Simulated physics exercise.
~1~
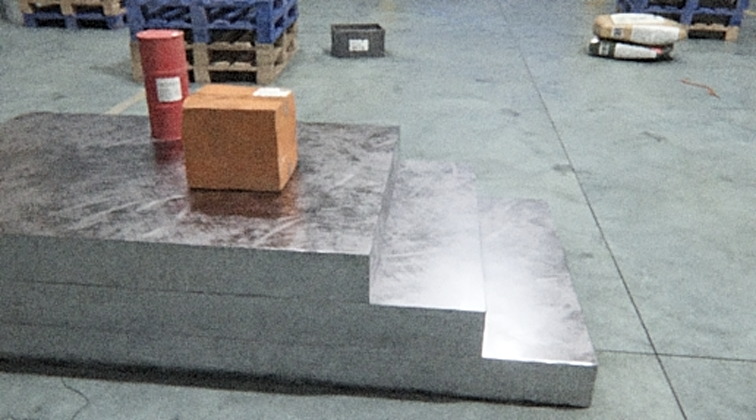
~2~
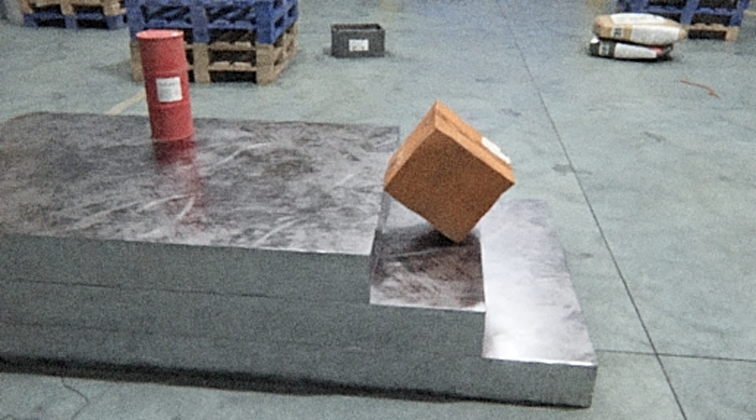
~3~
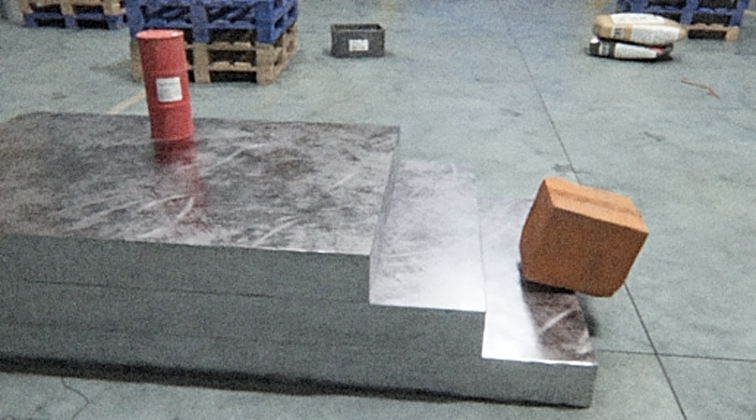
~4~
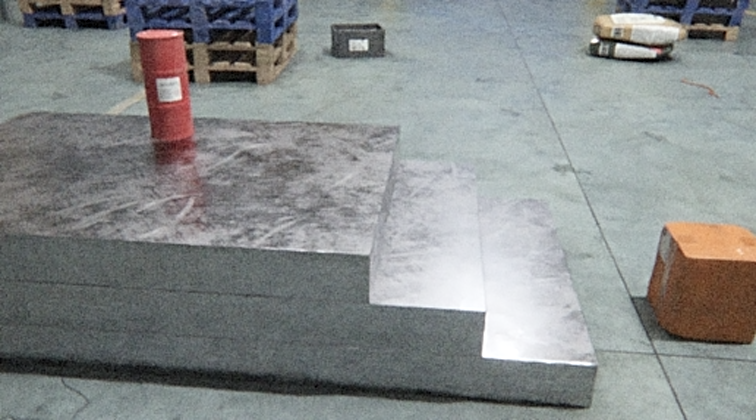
A low platform of dark, glossy-topped slabs with steps going down on its right side stands on a grey-green concrete floor, seen from slightly above by a still camera. An orange box sits on the top landing beside an upright red canister, with blue and wooden pallets, a small dark bin and some stacked sacks behind. The box moves right along the landing and tips over the edge onto the steps. It tumbles on down past the lowest step, turning as it goes. It ends upright on the floor to the right, while the canister stays standing on top.
